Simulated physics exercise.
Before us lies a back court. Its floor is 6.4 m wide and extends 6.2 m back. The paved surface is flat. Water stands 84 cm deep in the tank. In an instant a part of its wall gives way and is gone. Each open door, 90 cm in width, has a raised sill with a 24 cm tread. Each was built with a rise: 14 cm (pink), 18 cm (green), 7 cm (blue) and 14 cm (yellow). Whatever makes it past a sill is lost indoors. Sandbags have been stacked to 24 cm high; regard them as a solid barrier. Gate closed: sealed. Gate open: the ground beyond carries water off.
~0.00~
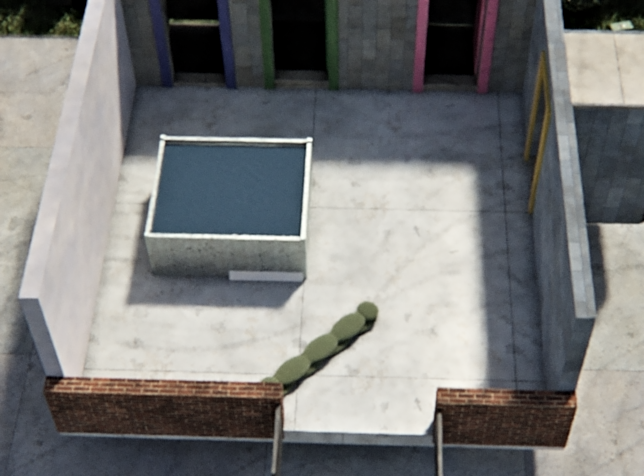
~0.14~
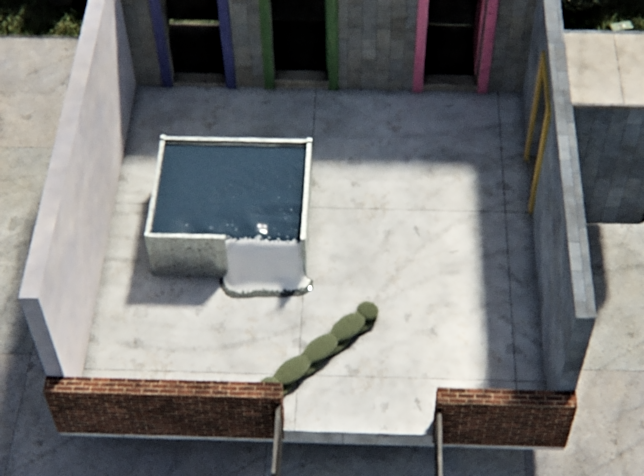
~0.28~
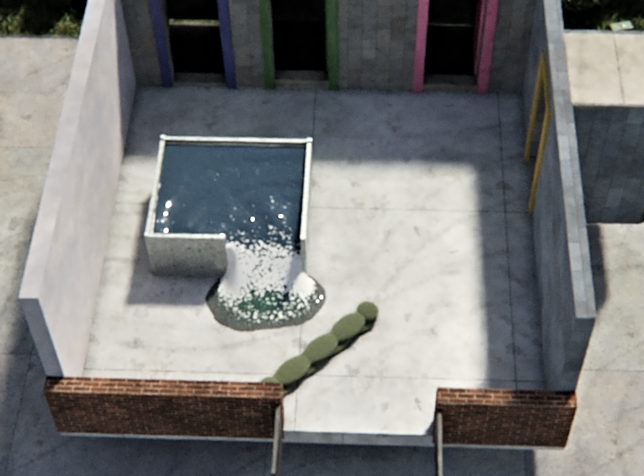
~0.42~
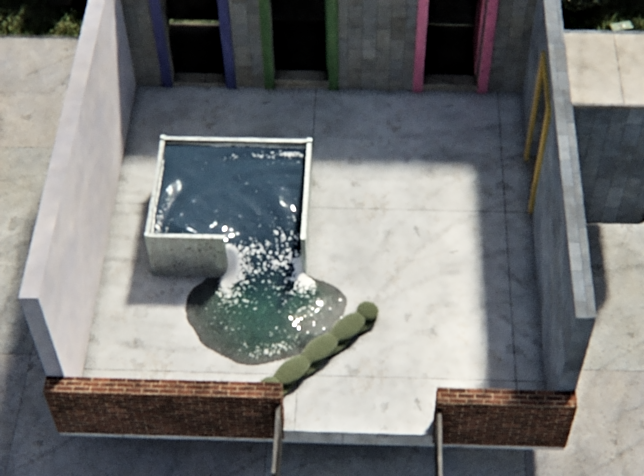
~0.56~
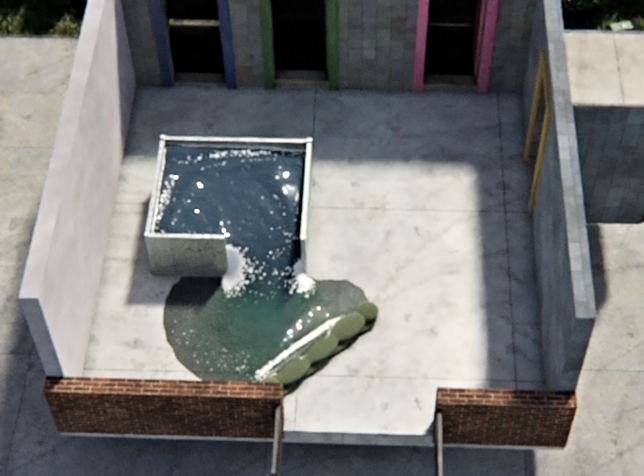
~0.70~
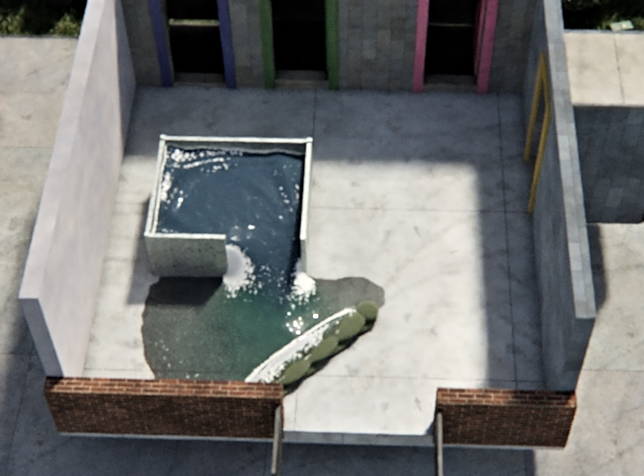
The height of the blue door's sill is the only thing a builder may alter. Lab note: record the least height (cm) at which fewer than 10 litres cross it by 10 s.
Least height: 19 cm.
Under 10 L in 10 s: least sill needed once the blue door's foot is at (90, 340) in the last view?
Something near 30 cm.
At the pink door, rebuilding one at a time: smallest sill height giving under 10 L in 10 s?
For the pink door, about 9.0 cm.
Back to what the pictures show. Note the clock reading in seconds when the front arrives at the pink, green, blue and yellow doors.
For pink it's 5.0 s, for green 5.0 s, for blue 3.6 s, and for yellow 3.0 s.
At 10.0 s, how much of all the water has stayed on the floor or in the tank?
Some 86 per cent remains.
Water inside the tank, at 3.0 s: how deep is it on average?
Close to 34 cm deep on average.
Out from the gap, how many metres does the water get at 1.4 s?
Reach: Approx. 3.4 m.
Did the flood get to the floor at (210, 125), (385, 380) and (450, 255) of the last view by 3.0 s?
One by one: Clear, drenched, drenched.
After 1.4 s water covers 25 % of the floor, deepest (51 cm) near (222, 413); it has not reached the blue door.
After 3.0 s water covers 55 % of the floor, deepest (42 cm) near (90, 409); it has not reached the blue door.
After 10.0 s water covers 95 % of the floor, deepest (14 cm) near (134, 103); 12 cm at the blue door, 194 litres in over its 7 cm sill.
At the blue door as built, the water arrived by 3.7 s and peaked near 17 cm at 5.8 s.
With a sill of 15.5 cm, 29 litres would have come in within the 10 s; with 21 cm, 3 litres. So under 10 litres takes about 19 cm.
